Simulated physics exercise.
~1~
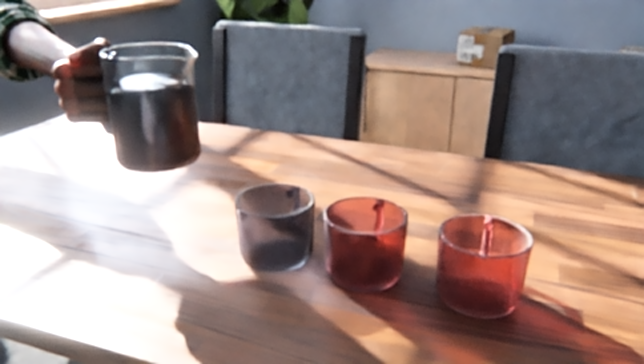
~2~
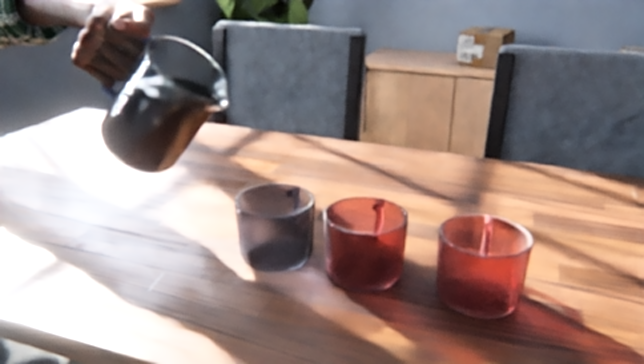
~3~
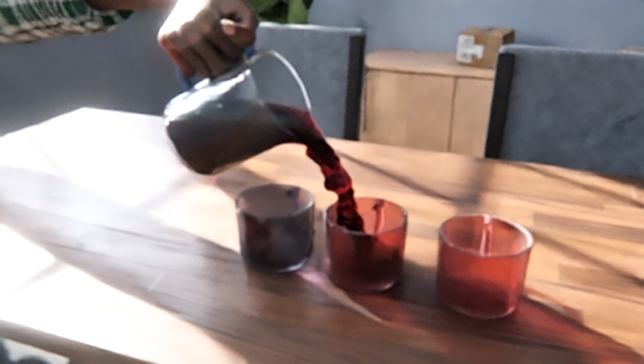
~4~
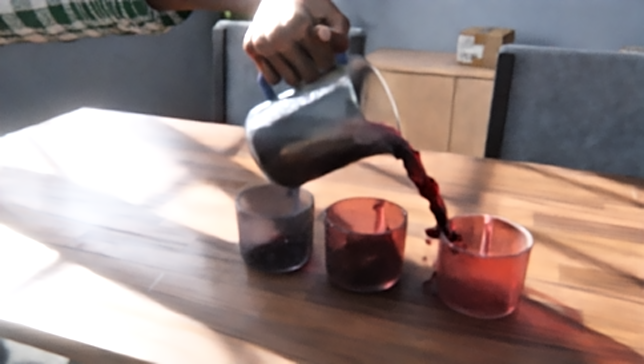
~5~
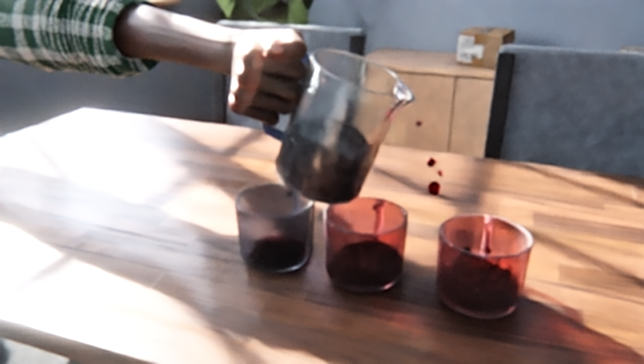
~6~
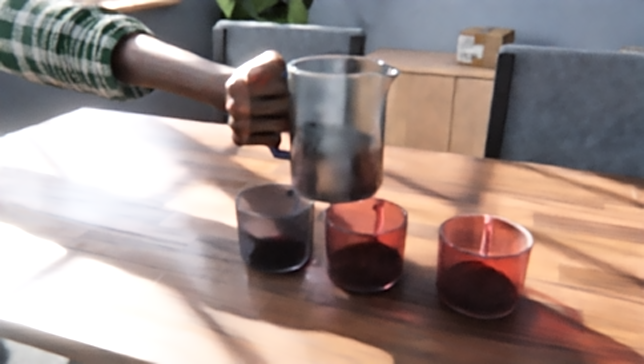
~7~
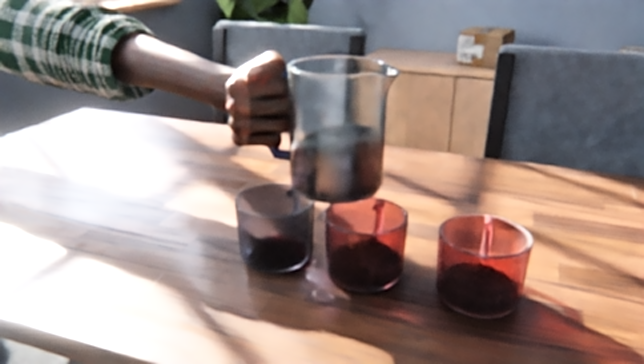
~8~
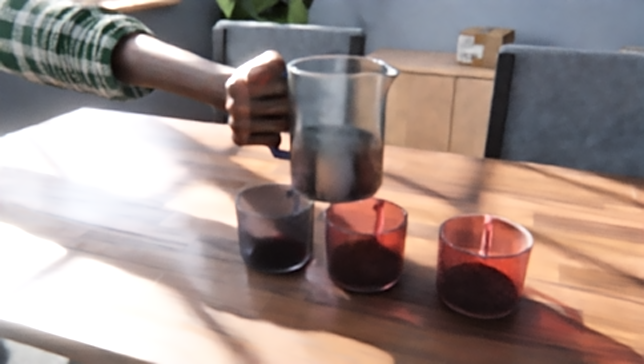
The video shows a hand tilting a glass jug of dark red wine and sweeping it rightwards over three mugs on a wooden table, pouring as it goes, then bringing it level, leaving some wine in each mug and in the jug.
